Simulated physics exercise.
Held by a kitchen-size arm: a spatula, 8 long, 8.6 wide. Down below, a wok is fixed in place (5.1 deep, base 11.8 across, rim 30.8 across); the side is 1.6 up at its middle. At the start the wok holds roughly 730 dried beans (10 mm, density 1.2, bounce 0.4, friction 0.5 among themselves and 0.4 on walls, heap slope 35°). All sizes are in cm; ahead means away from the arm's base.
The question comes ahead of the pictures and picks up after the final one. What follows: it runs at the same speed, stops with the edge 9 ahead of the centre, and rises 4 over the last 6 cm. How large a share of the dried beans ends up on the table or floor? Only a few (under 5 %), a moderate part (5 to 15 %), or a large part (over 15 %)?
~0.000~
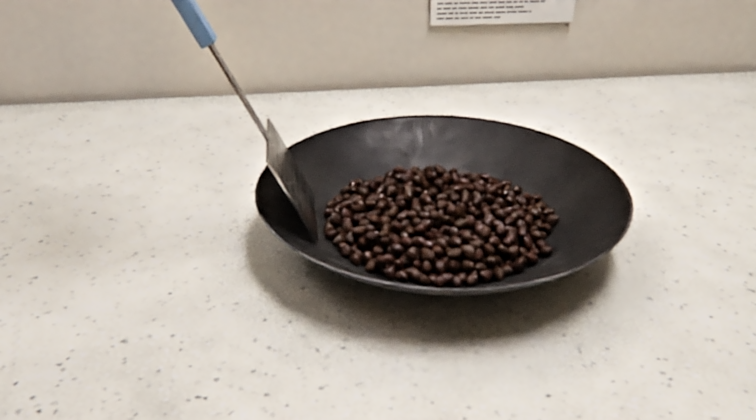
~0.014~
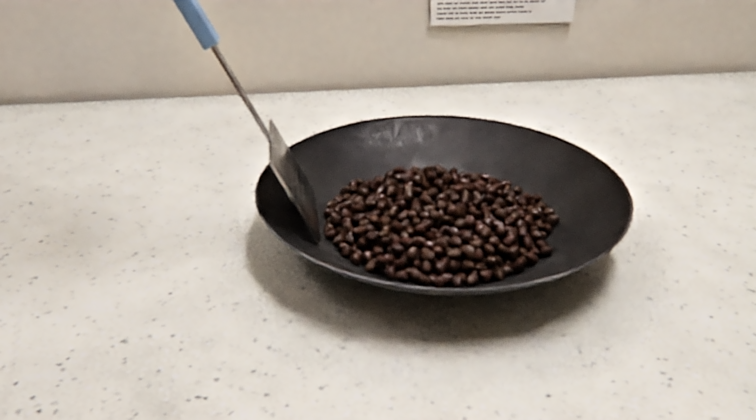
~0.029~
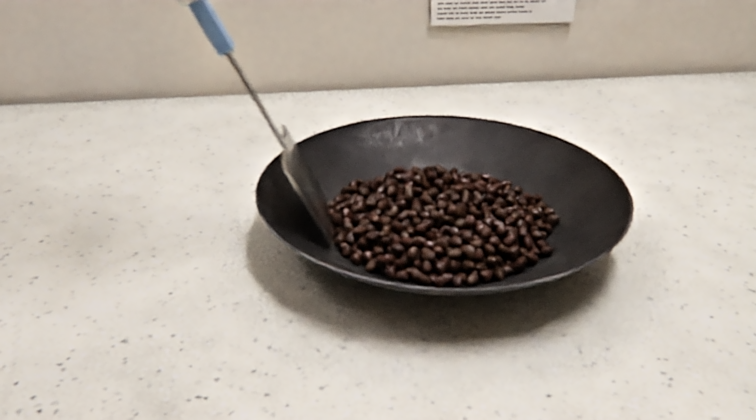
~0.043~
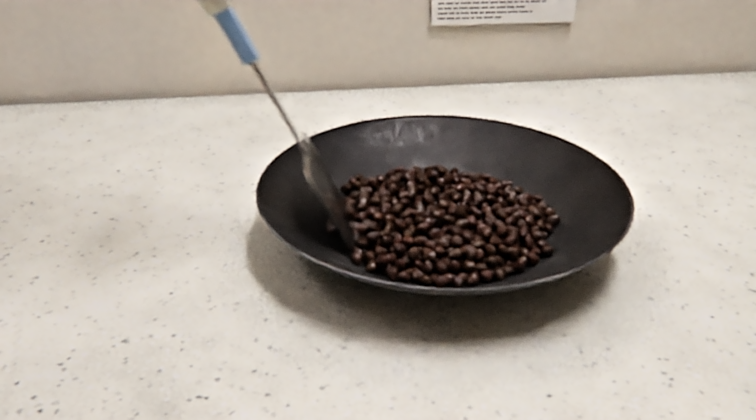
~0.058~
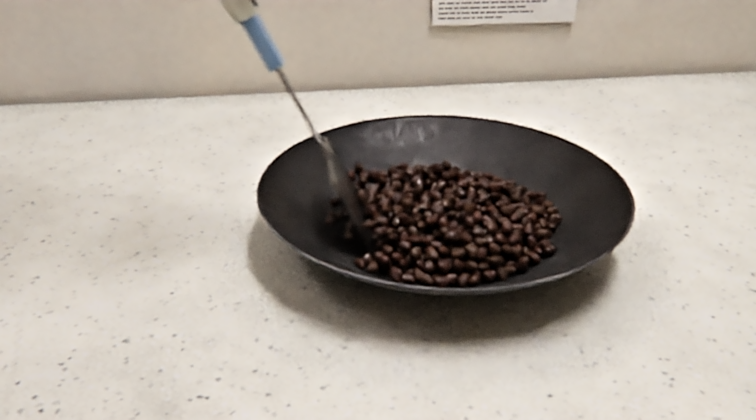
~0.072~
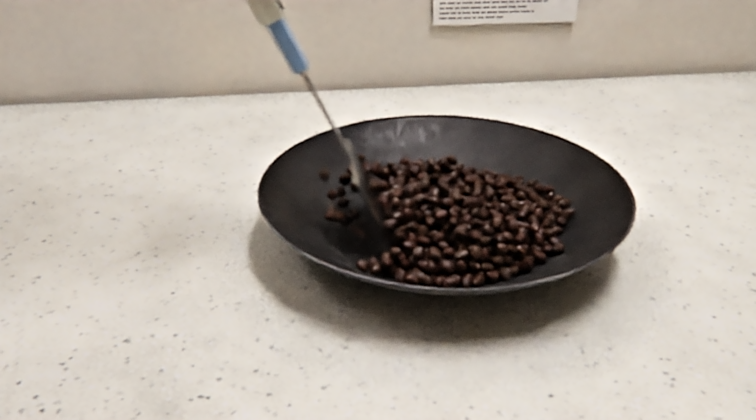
A large part.
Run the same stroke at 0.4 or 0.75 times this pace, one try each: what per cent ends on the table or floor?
Estimates in order: 5 per cent, 25 per cent.
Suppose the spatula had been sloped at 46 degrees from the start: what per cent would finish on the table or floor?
Some 30 in a hundred.
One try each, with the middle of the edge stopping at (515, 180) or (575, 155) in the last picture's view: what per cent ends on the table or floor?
Close to 15 and close to 45 per cent, respectively.
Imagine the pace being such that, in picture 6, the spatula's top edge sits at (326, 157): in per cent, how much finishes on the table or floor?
Estimate: Close to 20 %.
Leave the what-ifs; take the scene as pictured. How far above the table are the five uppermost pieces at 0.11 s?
Somewhere near 9 cm, I'd say.
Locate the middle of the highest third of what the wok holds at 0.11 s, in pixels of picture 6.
I'd put it close to (475, 194) in the last picture.
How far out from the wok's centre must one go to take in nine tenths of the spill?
I reckon it's some 60 centimetres.
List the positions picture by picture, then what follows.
The first frame shows spatula top edge at (267, 138), sloping 65°; upper third of the load around (439, 211), from x 330 to 550, top at y 170; 729 in the wok.
The second frame shows spatula top edge at (270, 139), sloping 65°; upper third of the load around (439, 211), from x 330 to 550, top at y 170.
The third frame shows spatula top edge at (283, 145), sloping 65°; upper third of the load around (439, 211), from x 330 to 550, top at y 170.
The fourth frame shows spatula top edge at (305, 152), sloping 65°; upper third of the load around (437, 210), from x 330 to 550, top at y 170.
The fifth frame shows spatula top edge at (328, 157), sloping 65°; upper third of the load around (443, 206), from x 330 to 555, top at y 165.
The sixth frame shows spatula top edge at (351, 159), sloping 65°; upper third of the load around (449, 203), from x 325 to 565, top at y 160; 729 in the wok.
By 0.11 s, sloping 65°, highest piece 11 above the table; 727 in the wok, 2 on the blade or in flight.
By 0.14 s, sloping 65°, highest piece 17 above the table; 725 in the wok, 4 on the blade or in flight.
By 0.36 s, sloping 65°, highest piece 29 above the table; 514 in the wok, 117 on the table or floor, 98 on the blade or in flight.
By 1.41 s, sloping 65°, highest piece 6 above the table; 513 in the wok, 216 on the table or floor.
Final count, 513 in the wok, 216 on the table or floor. That is 30 % on the table or floor.
